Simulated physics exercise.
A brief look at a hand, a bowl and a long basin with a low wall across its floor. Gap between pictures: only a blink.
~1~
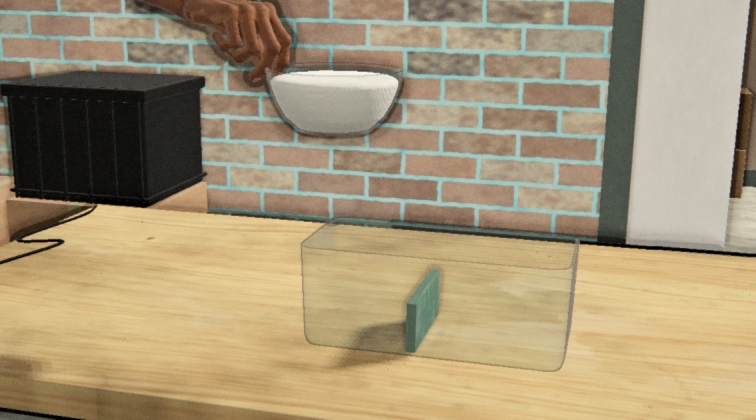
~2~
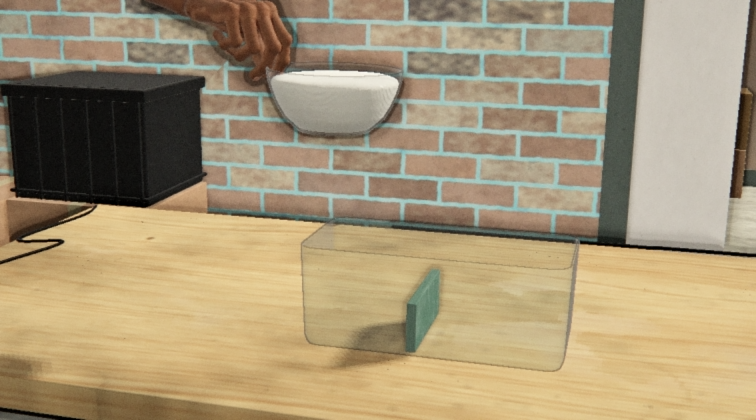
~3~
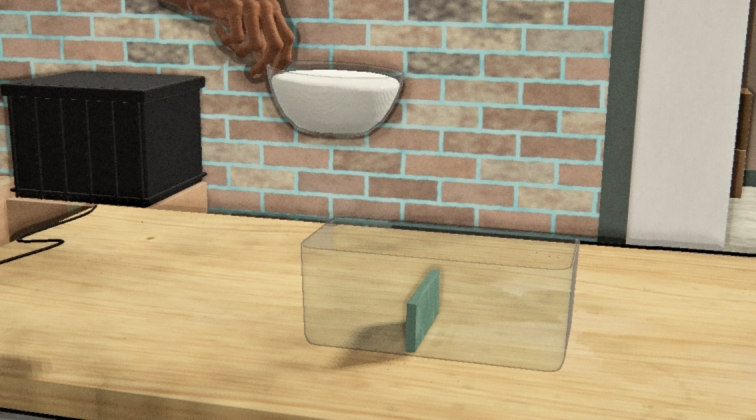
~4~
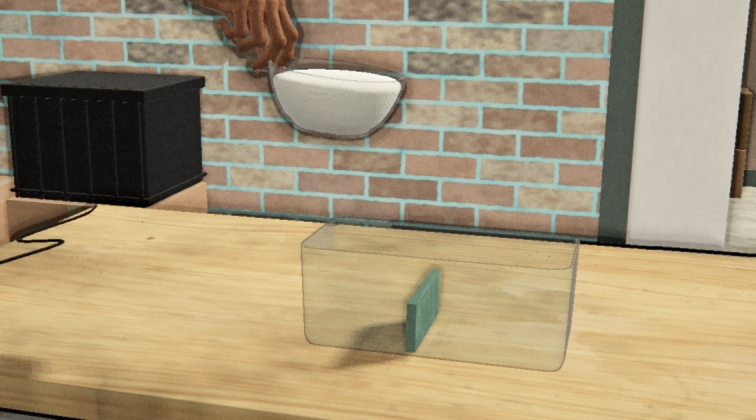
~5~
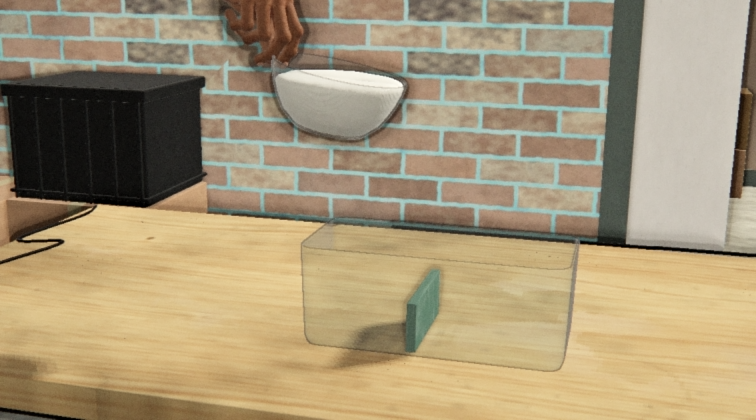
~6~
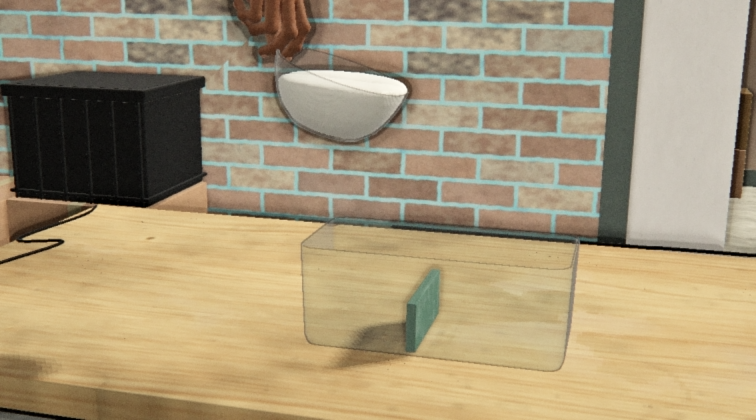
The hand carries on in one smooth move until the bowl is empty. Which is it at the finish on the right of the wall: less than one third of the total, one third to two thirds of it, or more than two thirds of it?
At the finish the right of the wall has more than two thirds of the total.
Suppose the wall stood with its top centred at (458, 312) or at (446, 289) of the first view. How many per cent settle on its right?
Note - case one near 45 %, case two near 55 %.
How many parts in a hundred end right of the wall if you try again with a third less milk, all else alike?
It comes to near 65 per cent.
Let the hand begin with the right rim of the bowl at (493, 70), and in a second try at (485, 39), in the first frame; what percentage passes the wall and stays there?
First try 85 %, second try 80 %.
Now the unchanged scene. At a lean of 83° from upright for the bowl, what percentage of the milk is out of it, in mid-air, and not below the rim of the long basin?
That works out near 45 percent.
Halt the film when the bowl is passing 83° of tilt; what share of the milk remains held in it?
Near 20 percent is still in there.
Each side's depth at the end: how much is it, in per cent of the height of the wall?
20 left, 40 right, give or take.
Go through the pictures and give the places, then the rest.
The first picture shows tilt 0°; pouring edge (400, 73); surface from (276, 76) to (398, 81); the long basin's rim runs from (317, 232) to (576, 254); the wall's top is at (424, 287).
The second picture shows tilt 1°; pouring edge (401, 74); surface from (277, 75) to (398, 82).
The third picture shows tilt 3°; pouring edge (402, 77); surface from (277, 74) to (399, 84).
The fourth picture shows tilt 7°; pouring edge (403, 82); surface from (279, 74) to (400, 85).
The fifth picture shows tilt 12°; pouring edge (404, 88); surface from (282, 74) to (403, 86).
The sixth picture shows tilt 18°; pouring edge (405, 96); surface from (286, 75) to (402, 89); 1 per cent is over the edge.
A moment on, the bowl is tipped on its side and 22 per cent is still to pour, 1 is left of the wall and 33 right of it.
Next, the bowl is tipped right over and 0 per cent is still to pour, 22 is left of the wall and 76 right of it.
Then the bowl is tipped right over and 0 per cent is still to pour, 23 is left of the wall and 77 right of it.
Later the bowl is tipped right over and 0 per cent is still to pour, 23 is left of the wall and 77 right of it.
At rest 23 per cent lies left of the wall, 77 right of it and 1 outside.
